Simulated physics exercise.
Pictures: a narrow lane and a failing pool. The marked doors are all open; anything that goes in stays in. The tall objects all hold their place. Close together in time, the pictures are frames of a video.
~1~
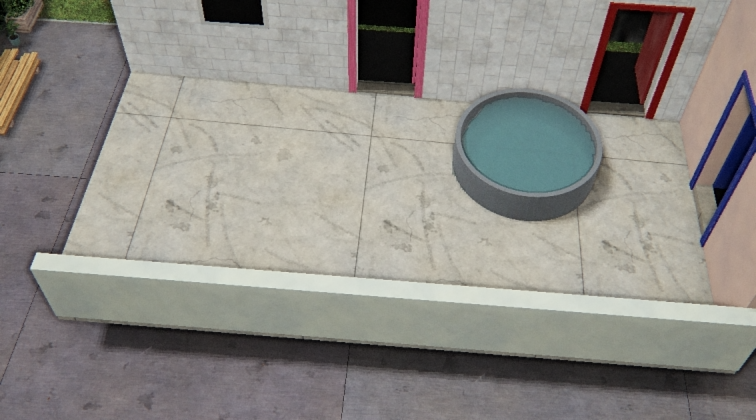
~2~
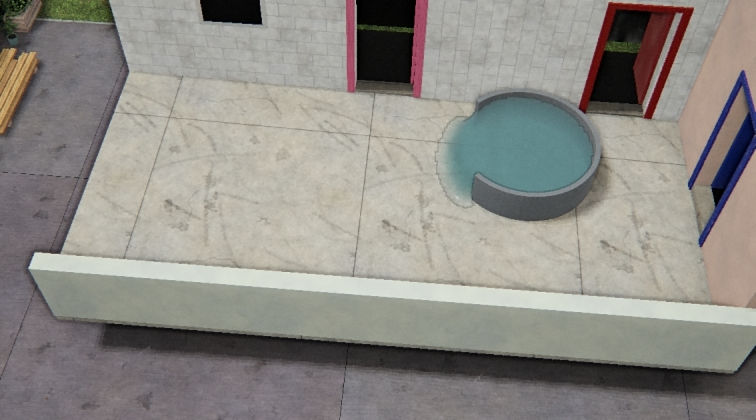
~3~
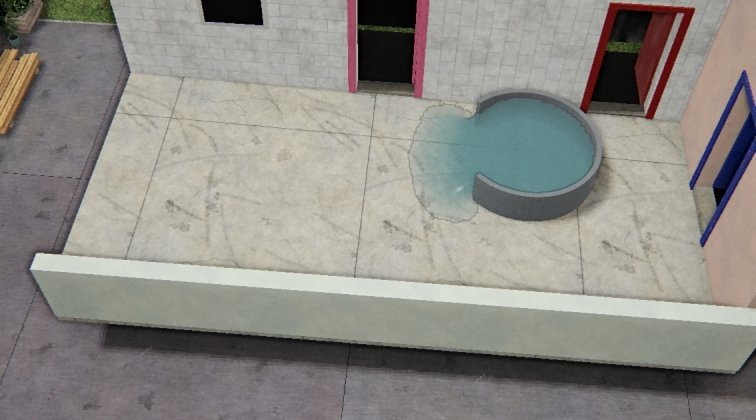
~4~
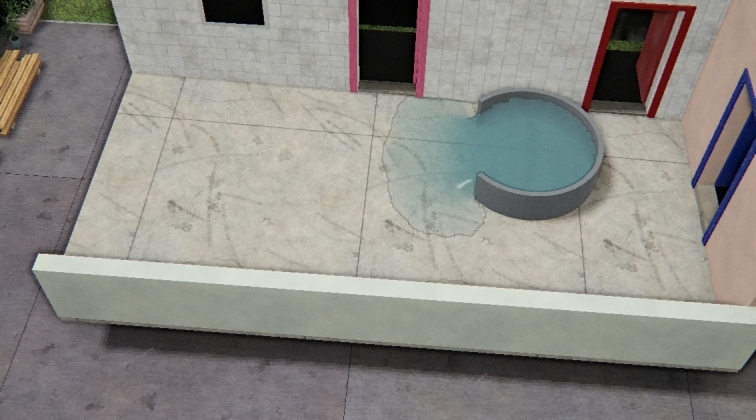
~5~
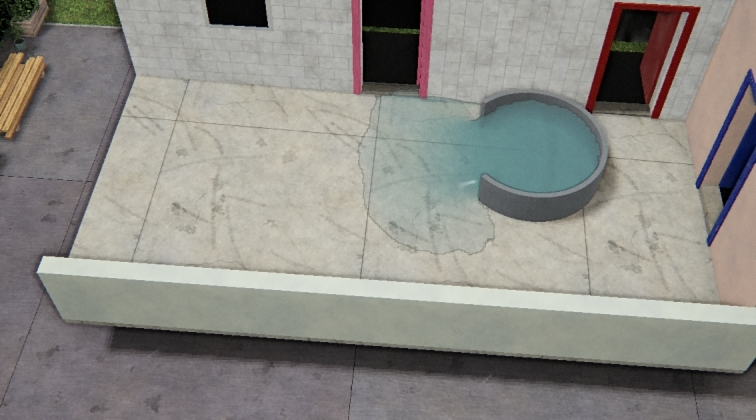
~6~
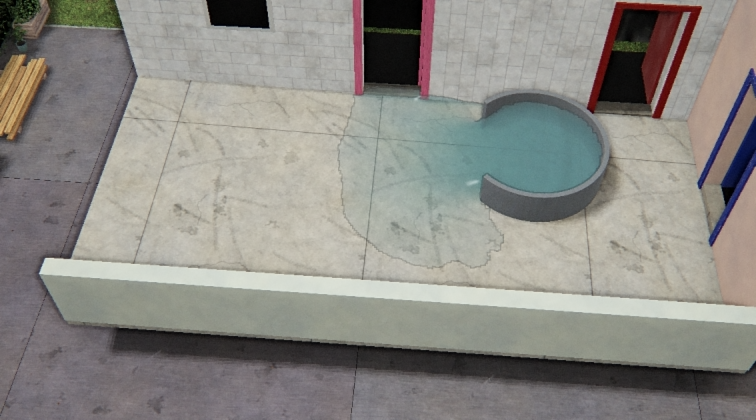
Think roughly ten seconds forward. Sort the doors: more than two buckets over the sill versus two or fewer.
Sorted by door: Red door - two or fewer; pink door - more than two; blue door - two or fewer.
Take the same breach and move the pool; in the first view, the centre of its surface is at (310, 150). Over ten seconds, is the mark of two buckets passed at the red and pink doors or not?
Note: Red door does not reach it; pink door does not reach it.
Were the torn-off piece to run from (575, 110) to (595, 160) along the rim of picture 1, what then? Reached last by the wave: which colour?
Answer: The door marked pink.
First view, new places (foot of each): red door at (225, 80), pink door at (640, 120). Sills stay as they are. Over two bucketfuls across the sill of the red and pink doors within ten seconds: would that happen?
Well, the red door comes up short while the pink door comes up short.
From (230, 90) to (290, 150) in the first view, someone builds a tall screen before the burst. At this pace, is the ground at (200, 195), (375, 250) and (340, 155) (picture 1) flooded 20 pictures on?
Lab note - spot 1 inundated, spot 2 inundated, spot 3 inundated.
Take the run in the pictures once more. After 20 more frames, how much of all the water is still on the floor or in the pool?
Estimate: Close to 92 %.
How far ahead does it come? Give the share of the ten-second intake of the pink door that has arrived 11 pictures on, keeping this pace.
Some 40 in a hundred.
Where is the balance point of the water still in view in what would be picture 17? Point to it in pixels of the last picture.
That comes out near (427, 165).
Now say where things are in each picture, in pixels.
In the first frame, the round pool at (528, 144) is whole and still.
In the second frame, water pours out at (457, 154) and has run to a hidden place.
In the third frame, water pours out at (458, 156) and has run to (437, 212).
In the fourth frame, the front is at (413, 98), out from the gap at (459, 155).
In the fifth frame, the front is at (382, 97), out from the gap at (463, 157).
In the sixth frame, water pours out at (465, 157) and has run to (360, 96).
A moment on, water covers 30 % of the floor; the red door not reached, the pink door under two buckets in, the blue door not reached.
Next, water covers 50 % of the floor; the red door not reached, the pink door over two buckets in, the blue door not reached.
Then, water covers 65 % of the floor; the red door wet at the sill, nothing in, the pink door over two buckets in, the blue door not reached.
Later, water covers 70 % of the floor; the red door wet at the sill, nothing in, the pink door over two buckets in, the blue door not reached.
In the end, water covers 70 % of the floor; the red door wet at the sill, nothing in, the pink door over two buckets in, the blue door wet at the sill, nothing in.
